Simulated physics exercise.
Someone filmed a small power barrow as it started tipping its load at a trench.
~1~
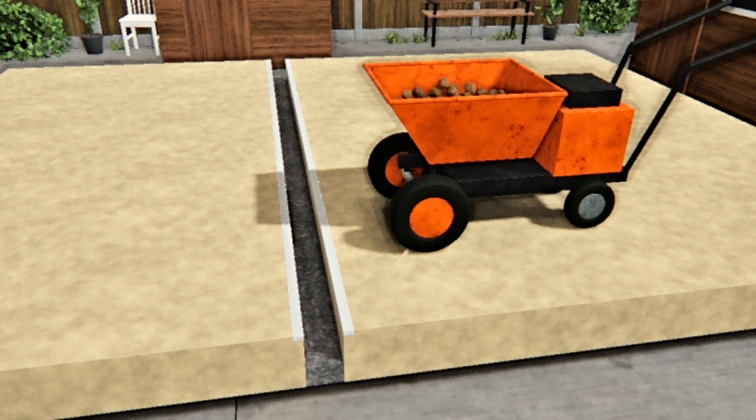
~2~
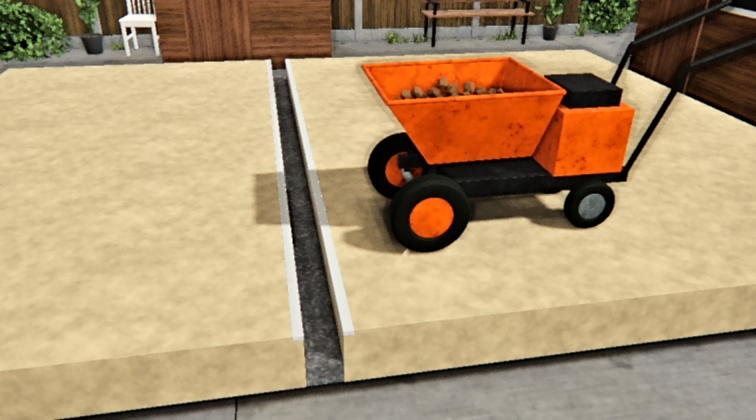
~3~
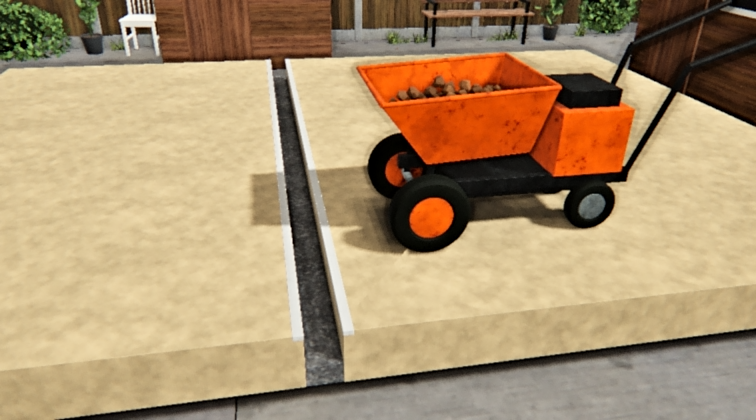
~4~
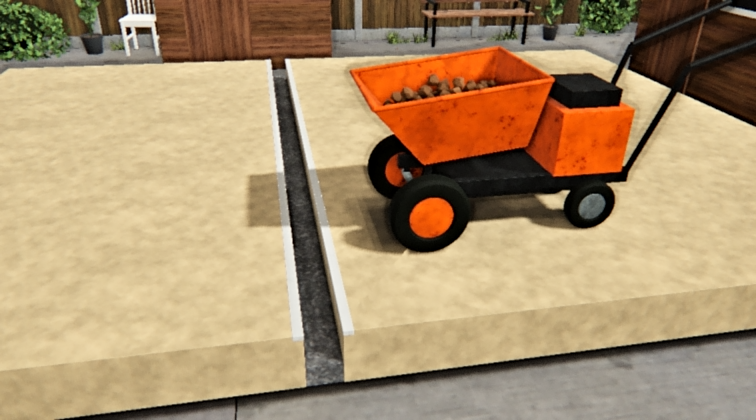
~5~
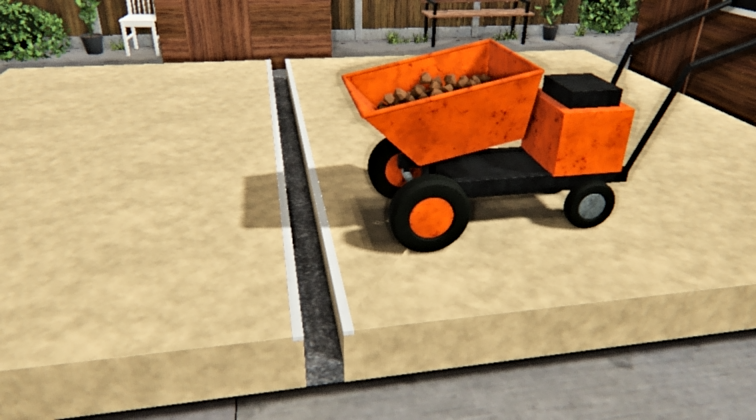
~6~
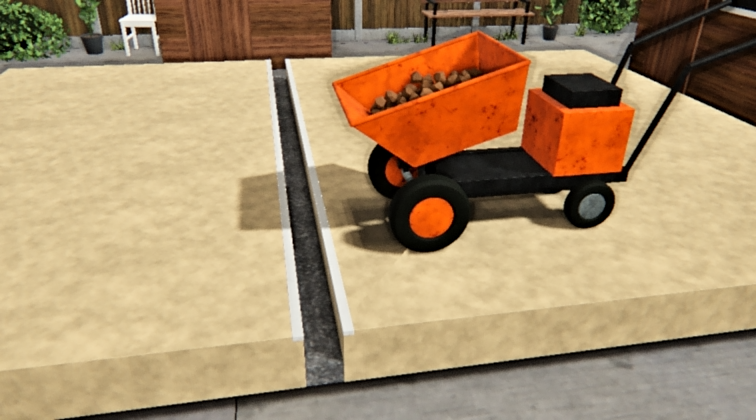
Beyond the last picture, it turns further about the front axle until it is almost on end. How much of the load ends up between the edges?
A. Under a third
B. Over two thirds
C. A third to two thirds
A.
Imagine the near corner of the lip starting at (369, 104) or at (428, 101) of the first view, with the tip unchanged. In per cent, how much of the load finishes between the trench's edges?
First try: 0 per cent; second try: 60 per cent.
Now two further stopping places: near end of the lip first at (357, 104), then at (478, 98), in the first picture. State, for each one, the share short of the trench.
First try: Some 0 %; second try: 50 %.
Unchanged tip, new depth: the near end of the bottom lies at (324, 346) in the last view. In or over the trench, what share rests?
Close to 20 per cent, I reckon.
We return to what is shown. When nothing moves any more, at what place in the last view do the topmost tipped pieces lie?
At about (270, 221).
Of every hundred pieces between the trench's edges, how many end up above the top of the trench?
Roughly 10 %.
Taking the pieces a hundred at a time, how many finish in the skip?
0 per cent, roughly.
Soon after the last picture, skip tipped steeply; all in the skip.
A little later, skip tipped steeply; nearly all in the skip; a stray few in or heaped over the trench; a small part beyond it; a stray few falling.
Later still, skip tipped right over; about a third in the skip; a small part in or heaped over the trench; about two thirds beyond it.
By the end, skip tipped right over; a stray few in the skip; about a quarter in or heaped over the trench; most beyond it.
